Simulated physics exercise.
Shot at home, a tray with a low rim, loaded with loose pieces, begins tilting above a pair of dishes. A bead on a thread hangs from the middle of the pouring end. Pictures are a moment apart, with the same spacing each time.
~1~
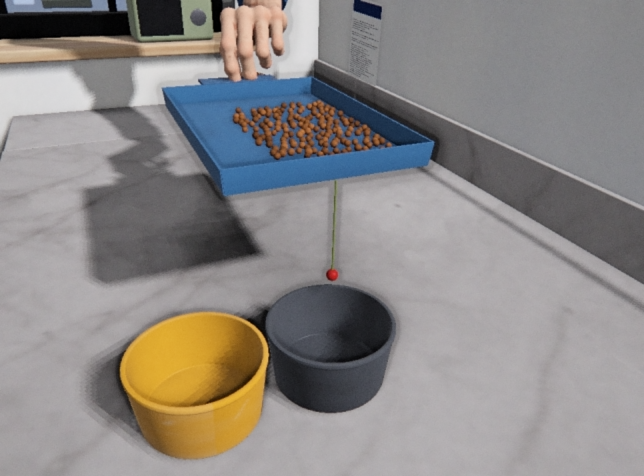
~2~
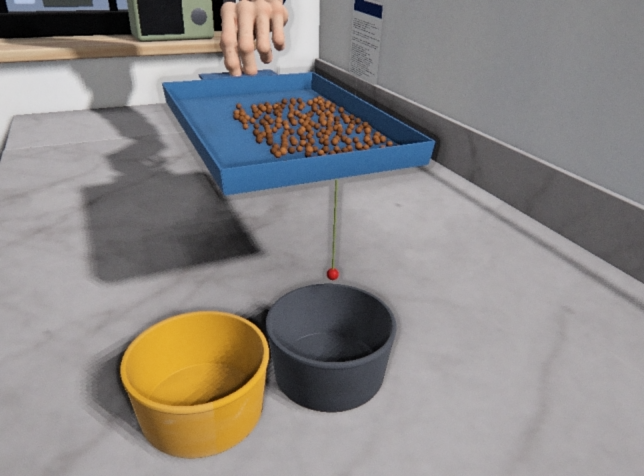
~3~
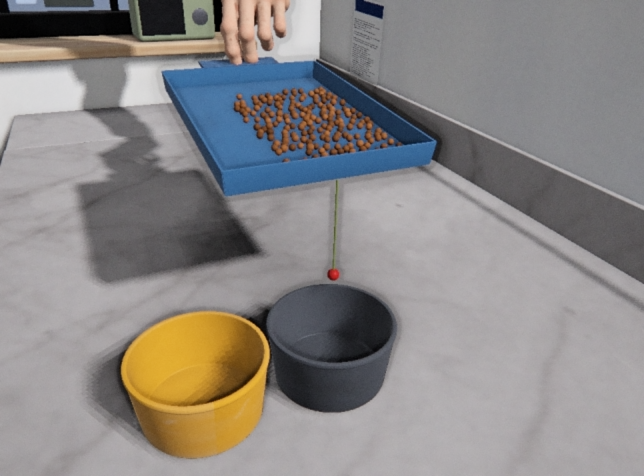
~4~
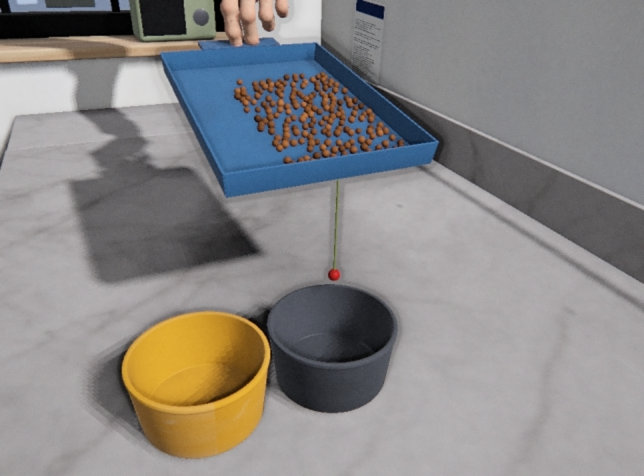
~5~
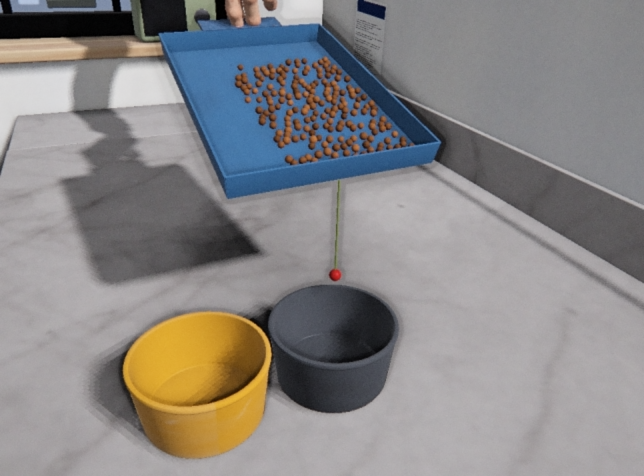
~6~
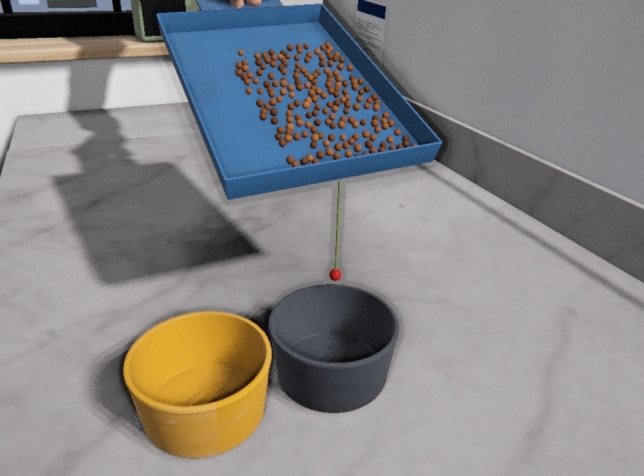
A blue tray of small brown balls, gripped by a hand at its far edge, tilts gradually as that edge rises above a yellow dish and a dark gray one, while a red bead hangs nearly still beneath the near edge.
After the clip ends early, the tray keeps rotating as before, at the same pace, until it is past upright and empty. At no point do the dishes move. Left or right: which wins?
Oh, the winner here is the right dish, by the look of it.
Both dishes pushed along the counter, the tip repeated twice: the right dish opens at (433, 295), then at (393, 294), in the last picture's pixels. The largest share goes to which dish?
The dish to the left at the first, the dish to the left at the second.
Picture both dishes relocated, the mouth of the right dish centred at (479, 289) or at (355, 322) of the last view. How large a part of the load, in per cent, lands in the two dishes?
First try: Around 50 percent; second try: Around 80 percent.
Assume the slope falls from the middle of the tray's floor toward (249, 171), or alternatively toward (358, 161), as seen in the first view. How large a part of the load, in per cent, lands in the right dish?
In turn 20 and 10 in a hundred.
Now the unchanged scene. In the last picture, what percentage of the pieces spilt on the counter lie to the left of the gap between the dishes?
Close to 10 in a hundred.
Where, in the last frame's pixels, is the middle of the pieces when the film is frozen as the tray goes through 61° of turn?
Somewhere around pixel (340, 158) in the last picture.
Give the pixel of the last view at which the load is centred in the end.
Near (334, 378), more or less.
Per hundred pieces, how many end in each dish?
Final split: Left dish some 20 per cent, right dish some 60 per cent.
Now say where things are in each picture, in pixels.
In the first frame, corners of the pouring end (223, 169) and (431, 142), level; middle of the load (308, 131), cereal balls; left dish (215, 428); right dish (358, 383); bead on its thread (332, 275).
In the second frame, corners of the pouring end (223, 168) and (431, 141), level; middle of the load (308, 128).
In the third frame, corners of the pouring end (224, 170) and (433, 141), tipped barely, lowest at the left corner; middle of the load (309, 123).
In the fourth frame, corners of the pouring end (226, 173) and (435, 141), tipped a little, lowest at the left corner; middle of the load (311, 115).
In the fifth frame, corners of the pouring end (227, 175) and (437, 141), tipped a little, lowest at the left corner; middle of the load (313, 106).
In the sixth frame, corners of the pouring end (228, 178) and (439, 141), tipped clearly, lowest at the left corner; middle of the load (315, 99); left dish (218, 427); right dish (361, 383).
Just after the last frame, tray tipped steeply; almost all on the tray; just a few in the air.
A moment on, tray tipped right over; almost all on the tray; just a few in the left dish; just a few in the right dish; just a few outside both; just a few in the air.
Further on, tray tipped past a quarter turn; roughly a quarter in the left dish; roughly half in the right dish; roughly a quarter outside both.
When it is over, tray tipped past a quarter turn; roughly a quarter in the left dish; roughly half in the right dish; roughly a quarter outside both.
